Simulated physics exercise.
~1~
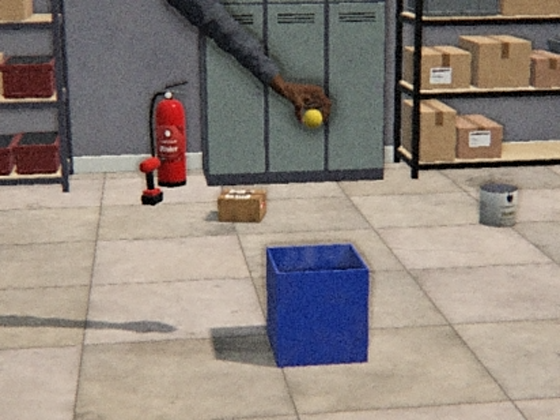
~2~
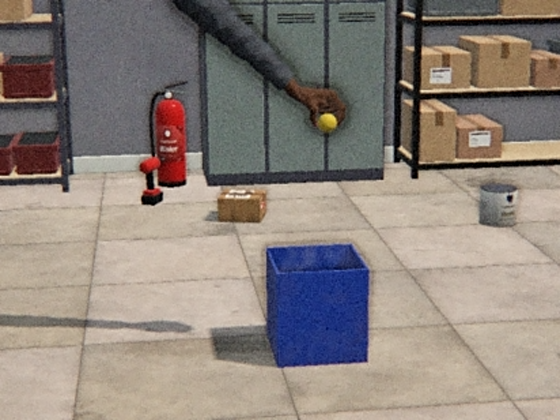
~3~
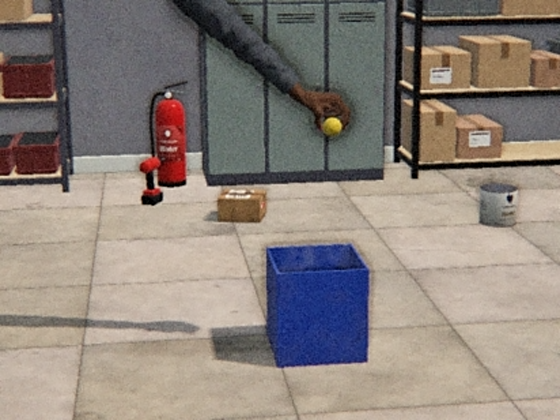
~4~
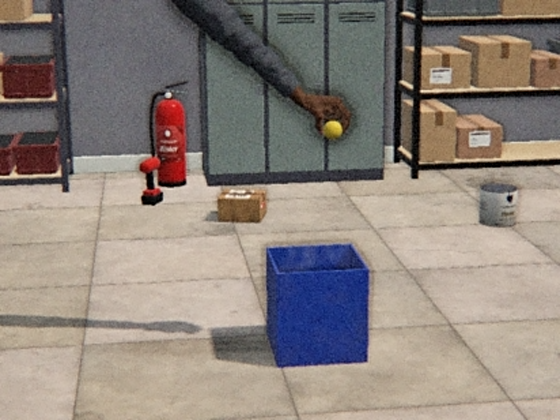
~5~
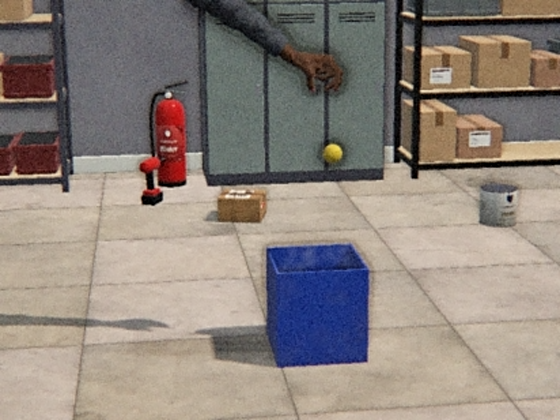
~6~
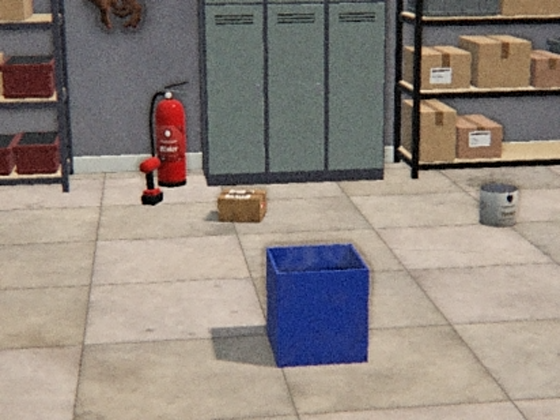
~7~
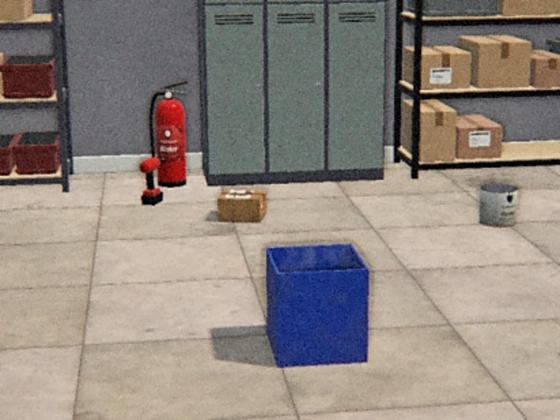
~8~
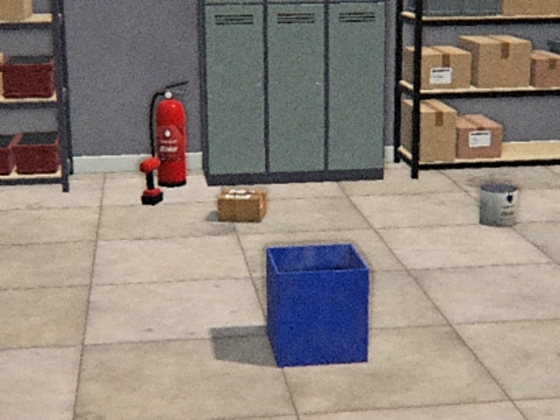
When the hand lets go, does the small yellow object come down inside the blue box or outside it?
It comes down inside the blue box. It falls from the hand toward the opening, then is out of sight, with nothing yellow on the floor around the box.
A hand releases a small yellow object, which drops into the open blue box below.
